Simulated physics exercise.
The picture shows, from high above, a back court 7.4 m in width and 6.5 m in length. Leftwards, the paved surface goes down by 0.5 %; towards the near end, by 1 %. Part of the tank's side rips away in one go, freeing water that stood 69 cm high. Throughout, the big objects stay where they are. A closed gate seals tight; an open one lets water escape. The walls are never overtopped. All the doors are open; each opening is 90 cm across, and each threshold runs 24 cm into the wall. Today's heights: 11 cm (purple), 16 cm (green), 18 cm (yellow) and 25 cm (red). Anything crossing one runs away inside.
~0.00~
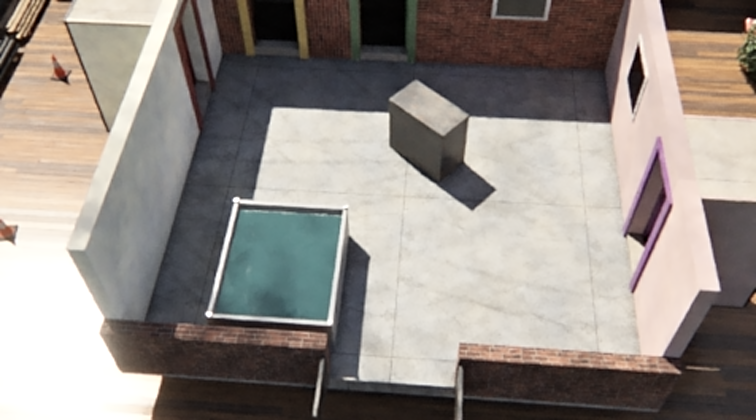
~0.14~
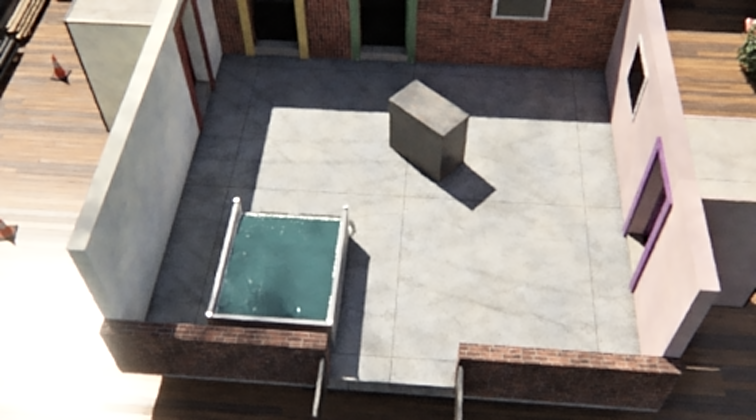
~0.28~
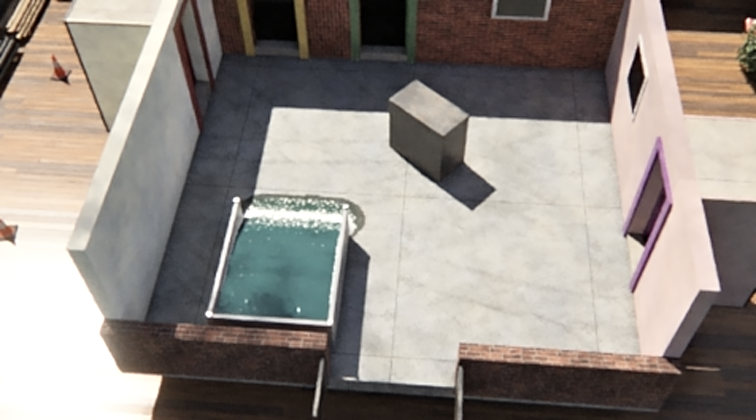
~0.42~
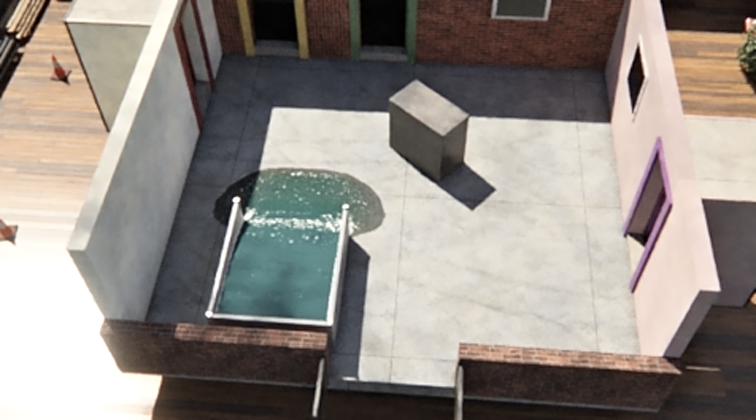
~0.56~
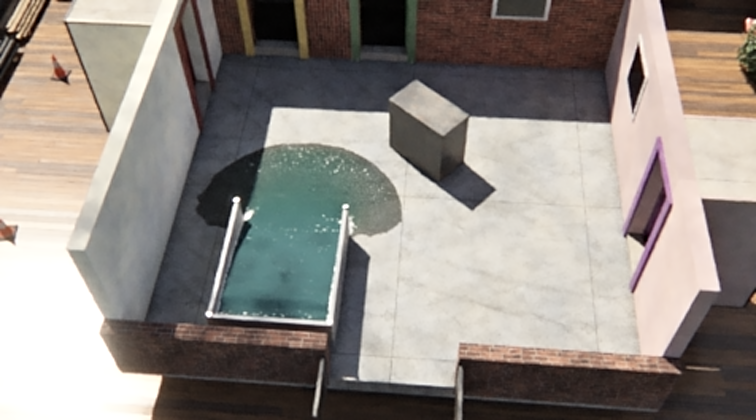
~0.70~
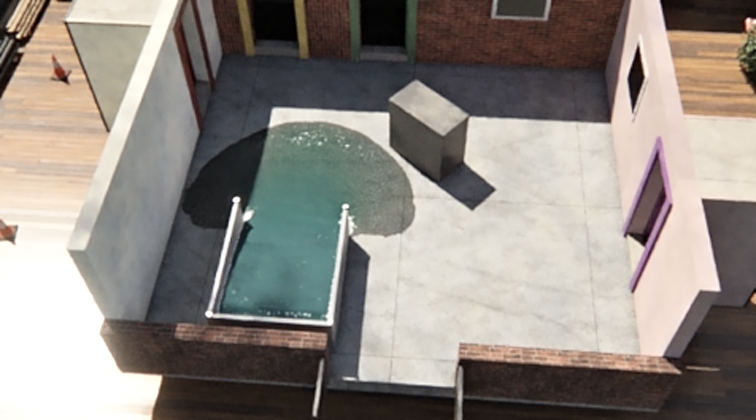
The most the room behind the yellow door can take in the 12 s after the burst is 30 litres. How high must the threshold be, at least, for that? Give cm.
About 20 cm.
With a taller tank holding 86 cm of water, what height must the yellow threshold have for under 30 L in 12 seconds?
The step needs to be some 26 cm.
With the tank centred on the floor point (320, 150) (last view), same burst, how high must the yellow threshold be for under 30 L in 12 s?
New minimum height: Approx. 25 cm.
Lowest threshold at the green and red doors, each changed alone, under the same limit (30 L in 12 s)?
About 17 cm at green and 11.0 cm at red.
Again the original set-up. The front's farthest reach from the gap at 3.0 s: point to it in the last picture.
Look about (548, 68) in the last picture.
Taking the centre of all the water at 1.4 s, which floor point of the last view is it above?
I'd put it close to (295, 216).
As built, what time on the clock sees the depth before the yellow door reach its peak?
That happens close to 3.0 s on the clock.
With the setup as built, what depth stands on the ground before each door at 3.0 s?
Lab note, cm: Purple 0; green 22; yellow 28; red 12.
After 1.4 s water covers 35 % of the floor, deepest (28 cm) near (282, 229); 4 cm at the yellow door, 0 litres in over its 18 cm threshold.
After 3.0 s water covers 45 % of the floor, deepest (32 cm) near (233, 86); 28 cm at the yellow door, 21 litres in over its 18 cm threshold.
After 12.0 s water covers 95 % of the floor, deepest (10 cm) near (161, 351); 2 cm at the yellow door, 43 litres in over its 18 cm threshold.
At the yellow door as built, the water arrived by 1.3 s and peaked near 28 cm at 3.0 s.
With a threshold of 17 cm, 55 litres would have come in within the 12 s; with 23 cm, 11 litres. So under 30 litres takes about 20 cm.
